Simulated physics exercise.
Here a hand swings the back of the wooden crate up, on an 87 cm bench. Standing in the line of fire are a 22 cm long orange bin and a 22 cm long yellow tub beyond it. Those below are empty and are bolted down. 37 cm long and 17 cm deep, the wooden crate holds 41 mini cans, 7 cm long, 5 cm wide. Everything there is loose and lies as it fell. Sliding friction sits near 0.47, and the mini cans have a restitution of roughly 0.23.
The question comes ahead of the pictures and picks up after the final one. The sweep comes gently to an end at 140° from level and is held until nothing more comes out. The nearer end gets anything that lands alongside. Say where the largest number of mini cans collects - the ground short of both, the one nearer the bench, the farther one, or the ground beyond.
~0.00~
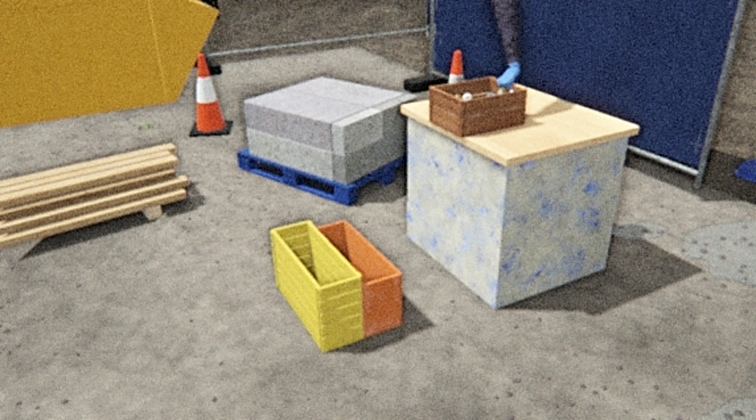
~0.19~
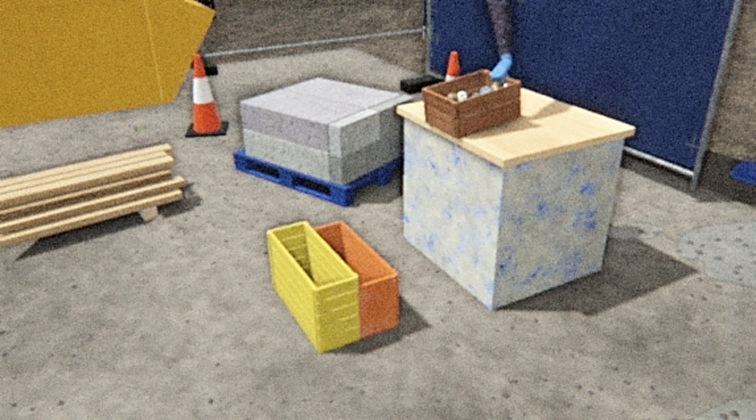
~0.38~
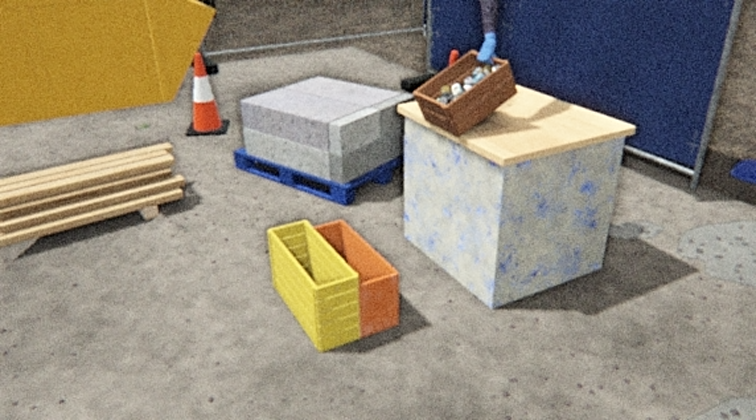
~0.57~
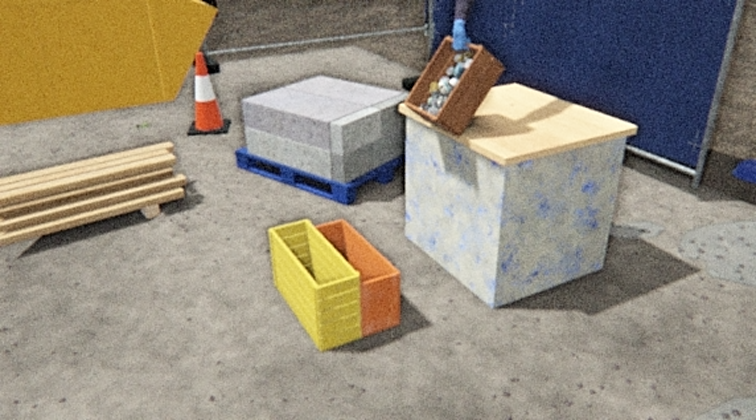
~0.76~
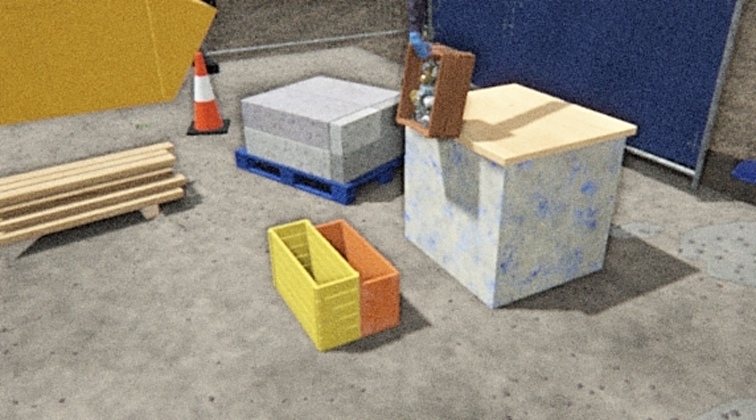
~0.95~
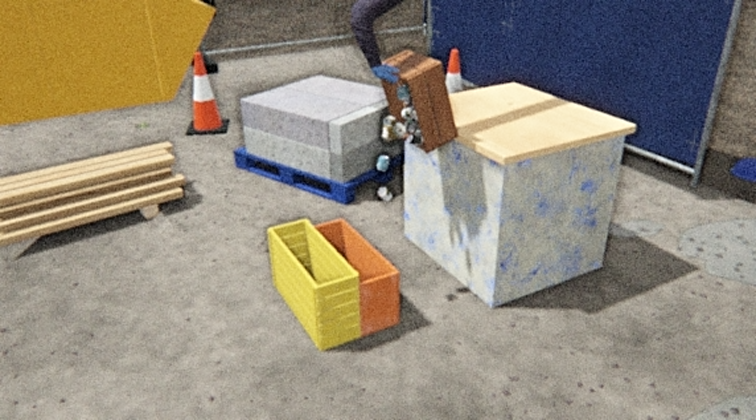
The largest number collects here: Short.
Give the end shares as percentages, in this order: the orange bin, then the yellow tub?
It works out to roughly 30 per cent and 0 per cent, in that order.
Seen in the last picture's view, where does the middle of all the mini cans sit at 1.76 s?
Around (381, 279).
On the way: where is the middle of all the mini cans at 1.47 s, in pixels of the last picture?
Load centre: About (378, 276).
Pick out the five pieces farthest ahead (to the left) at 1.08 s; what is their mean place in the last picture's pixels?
Centre approx. at (362, 222) px.
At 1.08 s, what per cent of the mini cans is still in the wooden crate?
Roughly 70 per cent is still inside.
After 1.08 s, tilt 122°; 28 still in the wooden crate, 1 in the orange bin and 12 in the air.
After 1.24 s, tilt 135°; 6 still in the wooden crate, 4 in the orange bin, 2 on the ground short of the orange bin and 29 in the air.
After 1.47 s, tilt 140°; 11 in the orange bin, 18 on the ground short of the orange bin and 12 in the air.
When it is over (at 1.76 s), 12 in the orange bin and 29 on the ground short of the orange bin.
